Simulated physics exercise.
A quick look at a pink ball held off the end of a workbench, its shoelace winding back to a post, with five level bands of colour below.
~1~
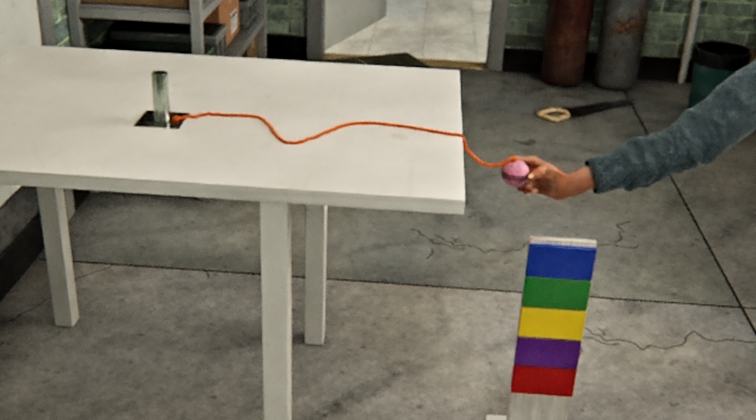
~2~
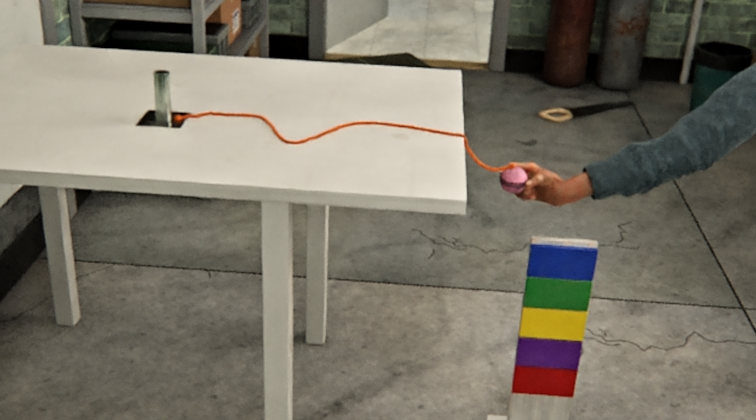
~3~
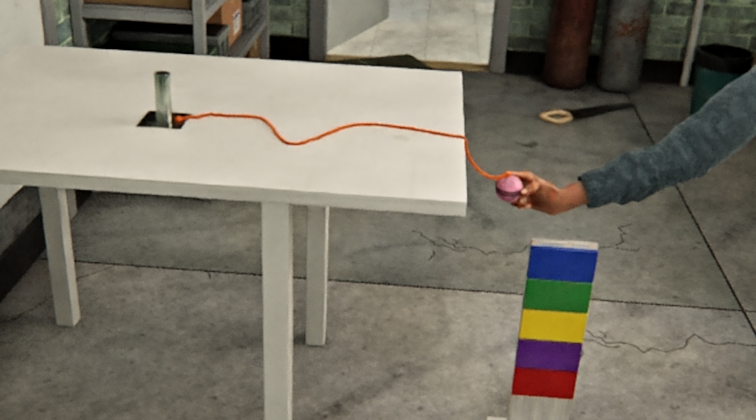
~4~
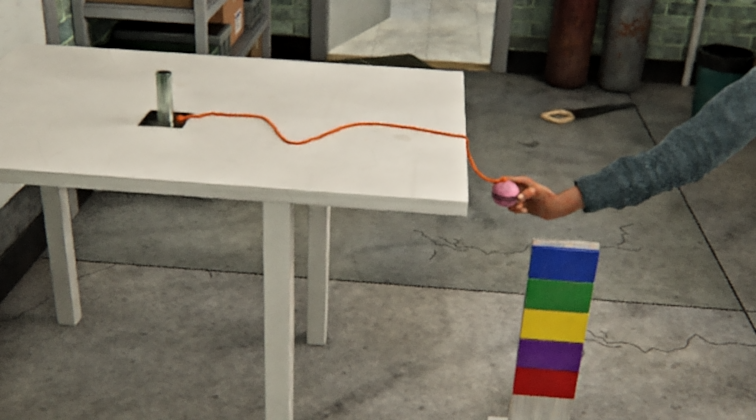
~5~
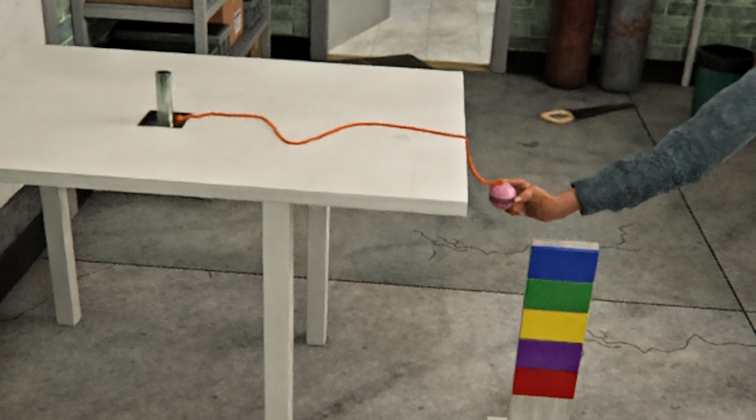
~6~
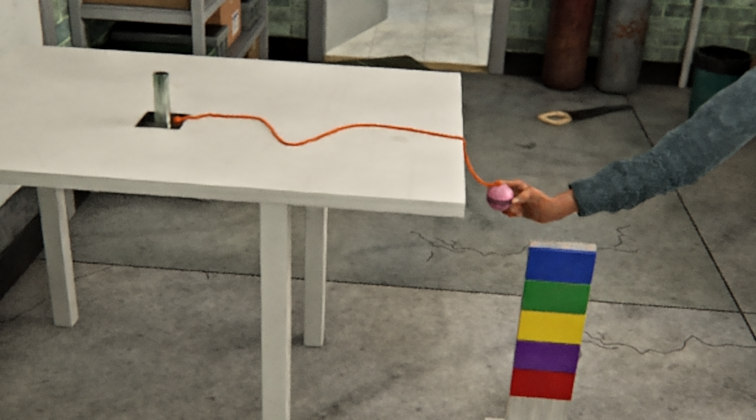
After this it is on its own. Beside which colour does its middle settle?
The green one.
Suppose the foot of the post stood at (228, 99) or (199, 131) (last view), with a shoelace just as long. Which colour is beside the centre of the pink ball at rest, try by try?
One after the other, yellow; yellow.
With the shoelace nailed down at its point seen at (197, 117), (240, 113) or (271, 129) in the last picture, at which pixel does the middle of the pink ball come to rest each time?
Try by try, around (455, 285), (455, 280) and (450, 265).
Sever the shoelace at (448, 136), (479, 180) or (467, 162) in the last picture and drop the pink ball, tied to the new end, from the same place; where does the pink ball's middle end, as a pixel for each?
Try by try, around (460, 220), (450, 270) and (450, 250).
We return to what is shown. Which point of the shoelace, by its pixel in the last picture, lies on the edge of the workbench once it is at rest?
That spot is around (382, 126).
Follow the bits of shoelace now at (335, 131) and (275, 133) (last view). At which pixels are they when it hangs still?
Near (406, 138) and (314, 131).
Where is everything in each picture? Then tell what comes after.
Pink ball (515, 173); blue (561, 264); green (557, 294); yellow (552, 325); purple (548, 354); red (544, 382), in the first picture.
Pink ball (514, 180); shoelace through (211, 113) (271, 125) (310, 139) (371, 123) (448, 134), in the second picture.
Pink ball (509, 188), in the third picture.
Pink ball (506, 194); shoelace through (213, 113) (273, 125) (312, 139) (373, 124) (449, 135), in the fourth picture.
Pink ball (502, 196), in the fifth picture.
Pink ball (500, 197); shoelace through (210, 114) (270, 127) (309, 141) (370, 125) (447, 136), in the sixth picture.
Early on, ball near (480, 290); level with green.
Midway, ball near (426, 285); level with green.
Near the end, ball near (456, 292); level with green.
Finally, ball near (453, 293); level with green. The shoelace holds its middle at green.
